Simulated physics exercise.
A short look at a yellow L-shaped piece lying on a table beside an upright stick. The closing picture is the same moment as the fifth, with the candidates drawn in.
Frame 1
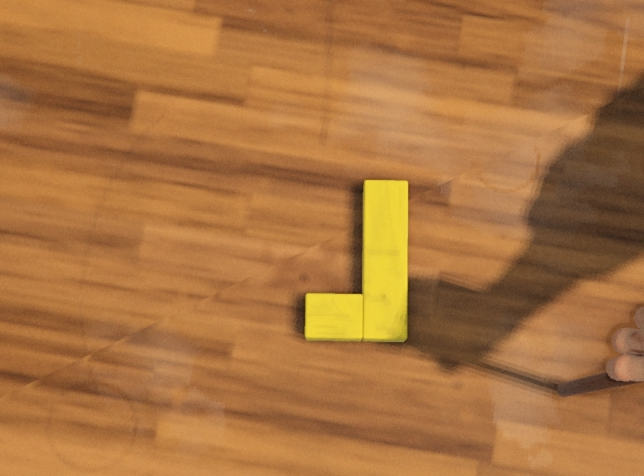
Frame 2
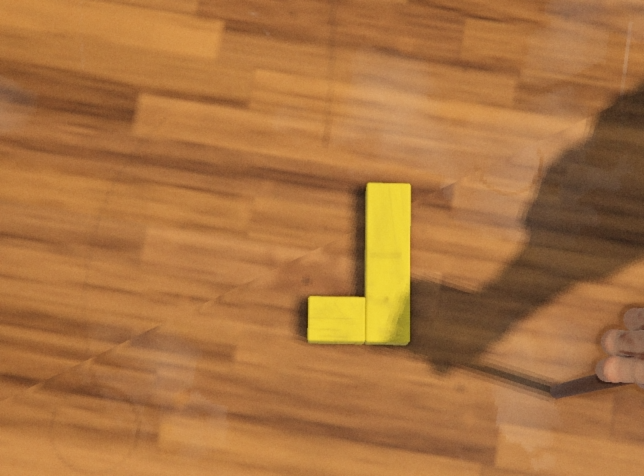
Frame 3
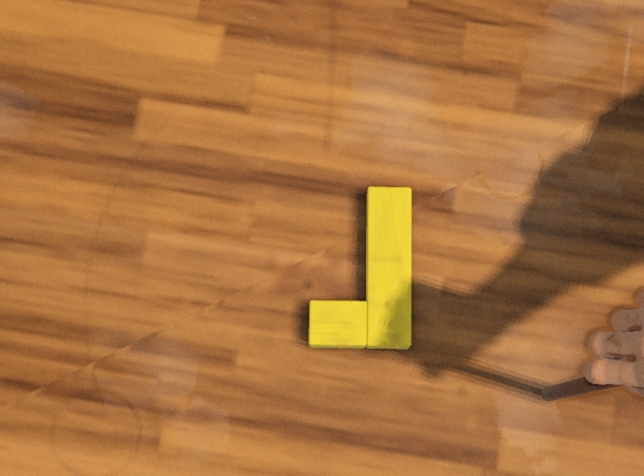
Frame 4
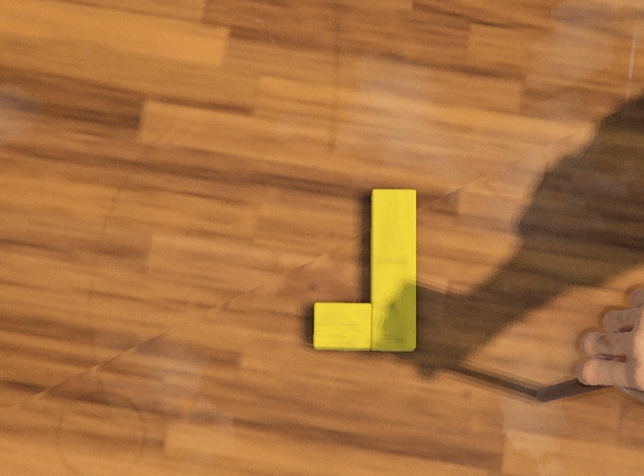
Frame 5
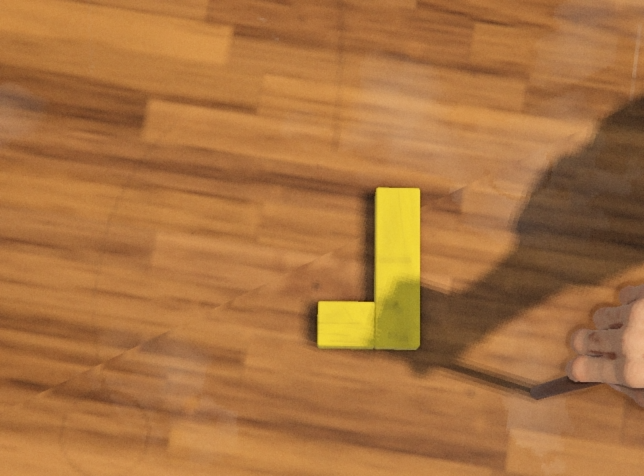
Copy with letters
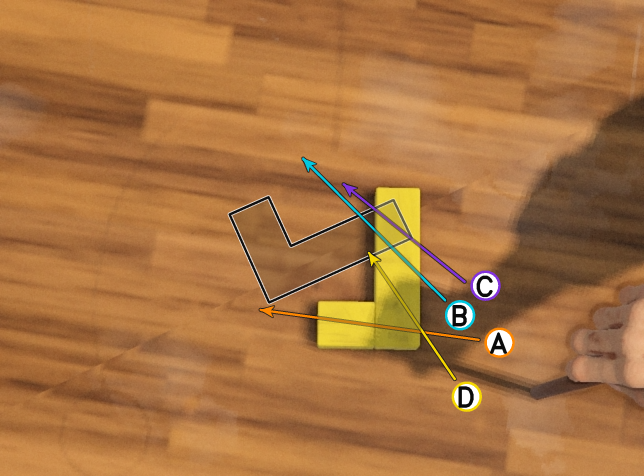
A hand at the right edge edged a little to the left with a thin dark stick, its shadow creeping over the lower part of a yellow L-shaped piece that lay still on the wooden table.
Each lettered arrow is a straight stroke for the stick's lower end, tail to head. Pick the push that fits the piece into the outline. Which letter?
The stick should follow A.
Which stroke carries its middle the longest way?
A.
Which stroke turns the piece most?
Stroke A.
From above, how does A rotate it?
Clockwise.
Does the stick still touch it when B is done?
At the end, no.
On the copy, A from (479, 340) to (261, 310); B from (445, 300) to (303, 159); C from (465, 282) to (344, 184); D from (455, 379) to (369, 253).
On A. First, foot of the stick (400, 329), piece (385, 263).
Then, foot of the stick (320, 318), piece (345, 254).
Finally, foot of the stick (261, 310), piece (332, 247); it fills the outline.
By contrast, B leaves the piece out of the outline, at (346, 252); C leaves the piece out of the outline, at (359, 255); D leaves the piece out of the outline, at (341, 235).
